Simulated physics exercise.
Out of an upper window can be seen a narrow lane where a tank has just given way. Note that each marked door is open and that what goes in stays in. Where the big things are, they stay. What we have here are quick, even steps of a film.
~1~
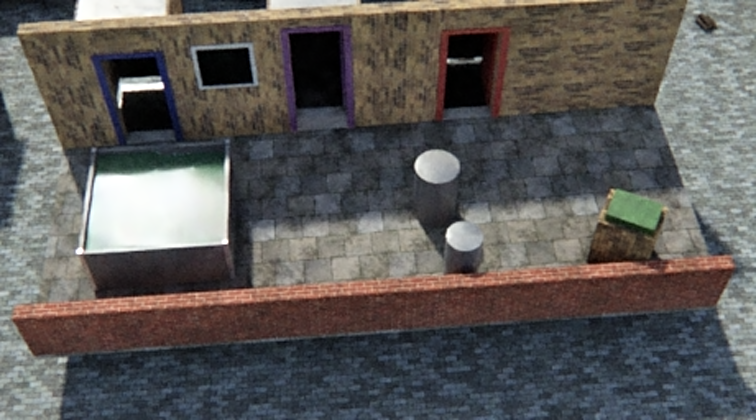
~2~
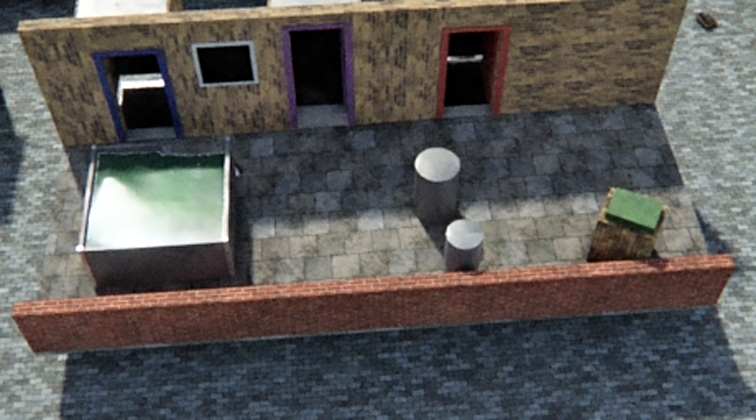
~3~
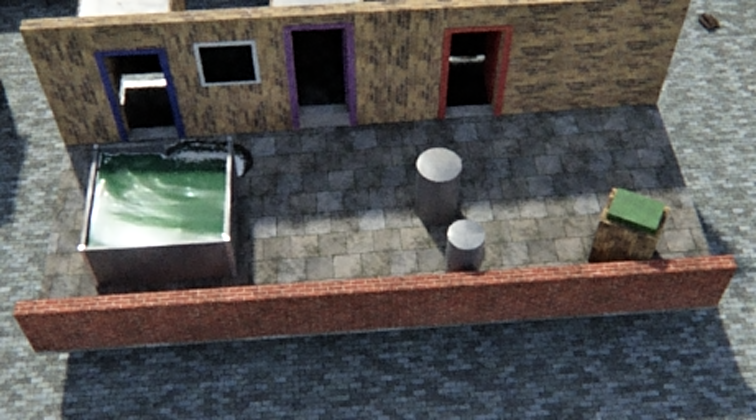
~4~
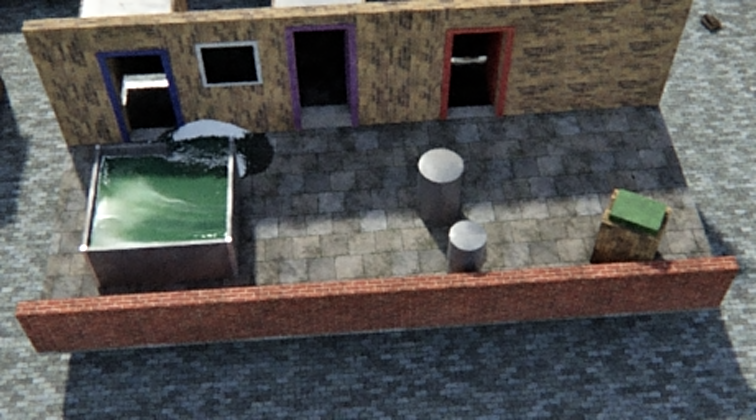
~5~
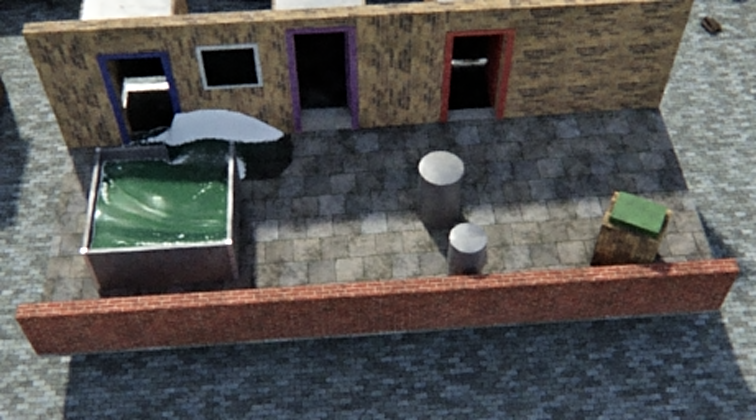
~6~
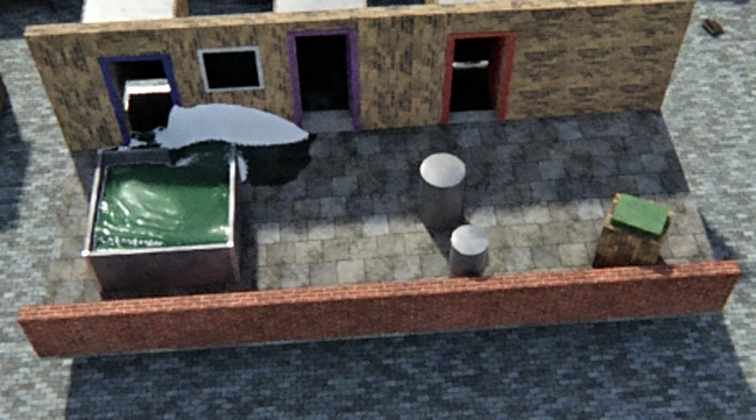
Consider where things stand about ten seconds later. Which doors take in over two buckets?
The red door will not top two buckets; the purple door will not top two buckets; the blue door will top two buckets.
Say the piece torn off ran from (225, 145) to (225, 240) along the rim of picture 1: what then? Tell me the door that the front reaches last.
I'd say the blue-painted one.
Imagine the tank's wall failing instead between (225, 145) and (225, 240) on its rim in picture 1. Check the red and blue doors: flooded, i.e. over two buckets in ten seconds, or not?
Door by door, the red door exceeds it and the blue door doesn't reach it.
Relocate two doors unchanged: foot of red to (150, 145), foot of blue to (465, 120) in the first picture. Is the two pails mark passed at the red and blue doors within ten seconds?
Well, the red one tops the limit, but the blue one comes up short.
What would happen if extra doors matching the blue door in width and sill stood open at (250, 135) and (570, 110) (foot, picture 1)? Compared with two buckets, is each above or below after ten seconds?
Well, one comes out higher, the other comes out lower.
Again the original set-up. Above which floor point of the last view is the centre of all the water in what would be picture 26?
I'd mark it close to (269, 204).
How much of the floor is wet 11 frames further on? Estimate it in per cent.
It comes out near 40 percent.
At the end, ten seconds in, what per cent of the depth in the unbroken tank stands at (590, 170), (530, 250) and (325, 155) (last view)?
In the order asked, some 4, 4 and 4 in a hundred.
A moment on, water covers 20 % of the floor; the red door not reached, the purple door wet at the sill, nothing in, the blue door far over two buckets in.
Next, water covers 40 % of the floor; the red door wet at the sill, nothing in, the purple door wet at the sill, nothing in, the blue door far over two buckets in.
Then, water covers 70 % of the floor; the red door wet at the sill, nothing in, the purple door wet at the sill, nothing in, the blue door far over two buckets in.
Later, water covers 85 % of the floor; the red door wet at the sill, nothing in, the purple door wet at the sill, nothing in, the blue door far over two buckets in.
In the end, water covers 90 % of the floor; the red door wet at the sill, nothing in, the purple door wet at the sill, nothing in, the blue door far over two buckets in.
